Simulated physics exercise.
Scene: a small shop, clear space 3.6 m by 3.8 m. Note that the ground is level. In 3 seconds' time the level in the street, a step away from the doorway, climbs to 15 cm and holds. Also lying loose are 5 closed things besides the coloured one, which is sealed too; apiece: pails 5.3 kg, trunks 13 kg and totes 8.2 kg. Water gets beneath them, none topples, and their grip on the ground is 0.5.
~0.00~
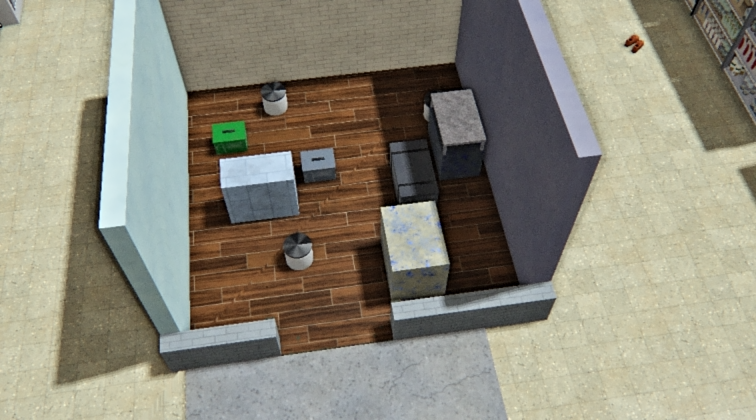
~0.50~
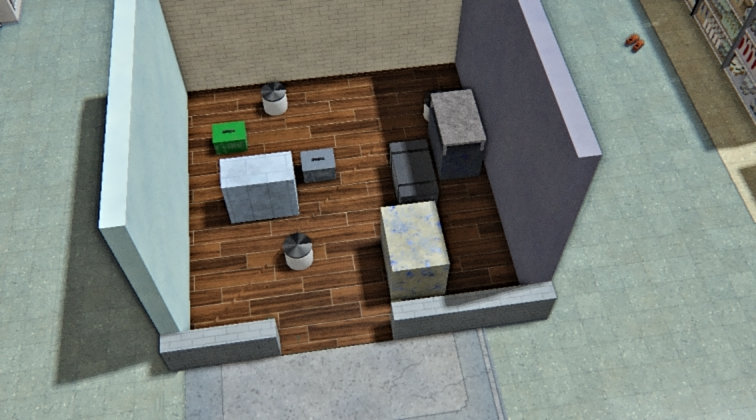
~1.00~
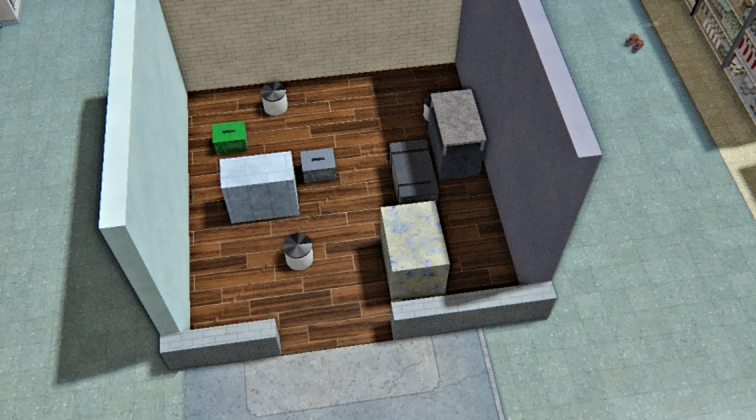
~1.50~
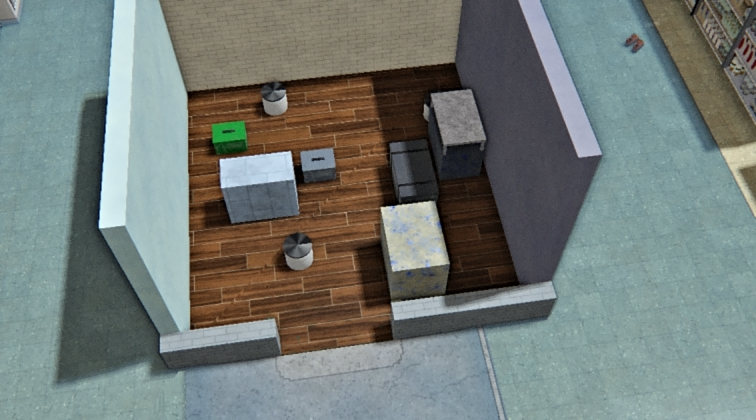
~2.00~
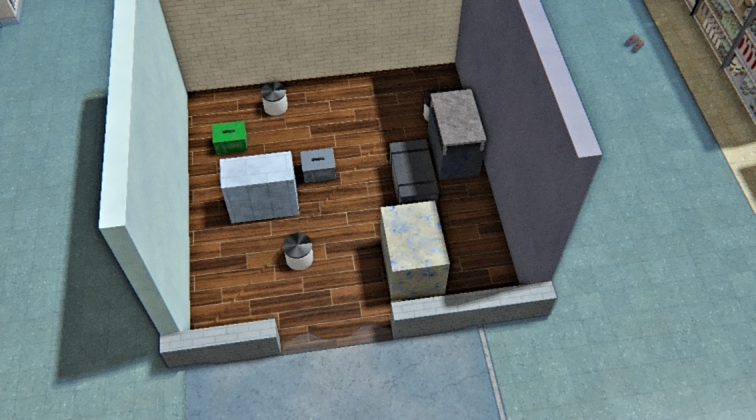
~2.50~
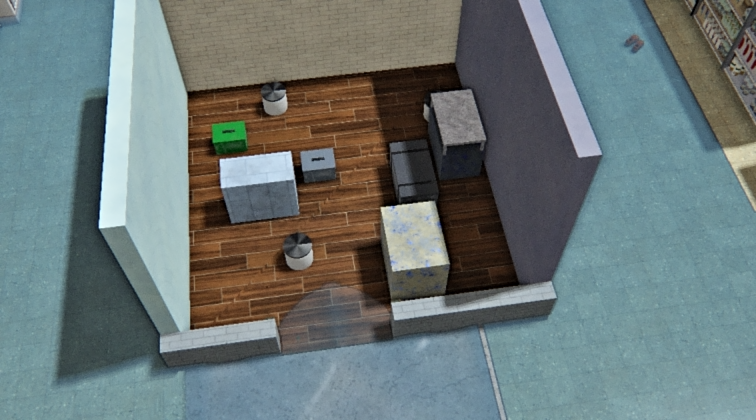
Water spreads over the pale paving around a small open-fronted shop, turning the ground blue-green, then creeps up the grey slab towards the doorway. At the end a thin, rounded patch crosses the threshold onto the wooden floor, while the green box and the other items inside stay still.
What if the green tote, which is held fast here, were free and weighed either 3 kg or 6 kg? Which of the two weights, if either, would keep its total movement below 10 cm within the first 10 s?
Neither would.
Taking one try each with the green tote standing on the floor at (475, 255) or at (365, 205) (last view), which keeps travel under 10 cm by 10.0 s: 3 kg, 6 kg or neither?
For the first spot the lighter suffices, for the second both come up short.
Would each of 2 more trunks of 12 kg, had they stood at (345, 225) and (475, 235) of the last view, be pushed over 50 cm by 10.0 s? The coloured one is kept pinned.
In that order: More, less.
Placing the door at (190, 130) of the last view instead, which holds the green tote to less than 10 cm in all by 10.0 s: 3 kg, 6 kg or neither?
With that change, both options fail.
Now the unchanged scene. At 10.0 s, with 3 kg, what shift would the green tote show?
About 80 cm.
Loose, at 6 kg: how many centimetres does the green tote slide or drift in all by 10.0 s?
The distance adds up to about 50 cm.
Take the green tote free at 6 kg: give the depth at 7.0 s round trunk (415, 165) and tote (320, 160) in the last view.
Around 2 cm and 4 cm.
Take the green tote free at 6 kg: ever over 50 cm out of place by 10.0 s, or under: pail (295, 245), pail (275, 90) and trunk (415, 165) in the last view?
In turn: Over, less, under.
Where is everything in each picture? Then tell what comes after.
The first frame shows the green tote at (229, 132) rests on the ground; 0.0 m2 under water; 0 of 6 have shifted.
The second frame shows the green tote at (229, 132) rests on the ground; 0.0 m2 under water; 0 of 6 have shifted.
The third frame shows the green tote at (229, 132) rests on the ground; 0.0 m2 under water; 0 of 6 have shifted.
The fourth frame shows the green tote at (229, 132), on the bottom; water covers 0.0 m2; 0 of 6 have shifted.
The fifth frame shows the green tote at (229, 132) rests on the ground; 0.0 m2 under water; 0 of 6 have shifted.
The sixth frame shows the green tote at (229, 132), on the bottom; water covers 0.5 m2; 0 of 6 have shifted.
After 3.5 s the green tote would be 0 cm from its start with 3 kg and 0 cm from its start with 6 kg; 0 cm of water round it then.
After 4.5 s the green tote would be 0 cm from its start with 3 kg and 0 cm from its start with 6 kg; 0 cm of water round it then.
After 7.0 s the green tote would be 69 cm from its start with 3 kg and 10 cm from its start with 6 kg; 3 cm of water round it then.
After 10.0 s the green tote would be 82 cm from its start with 3 kg and 26 cm from its start with 6 kg; 7 cm of water round it then.
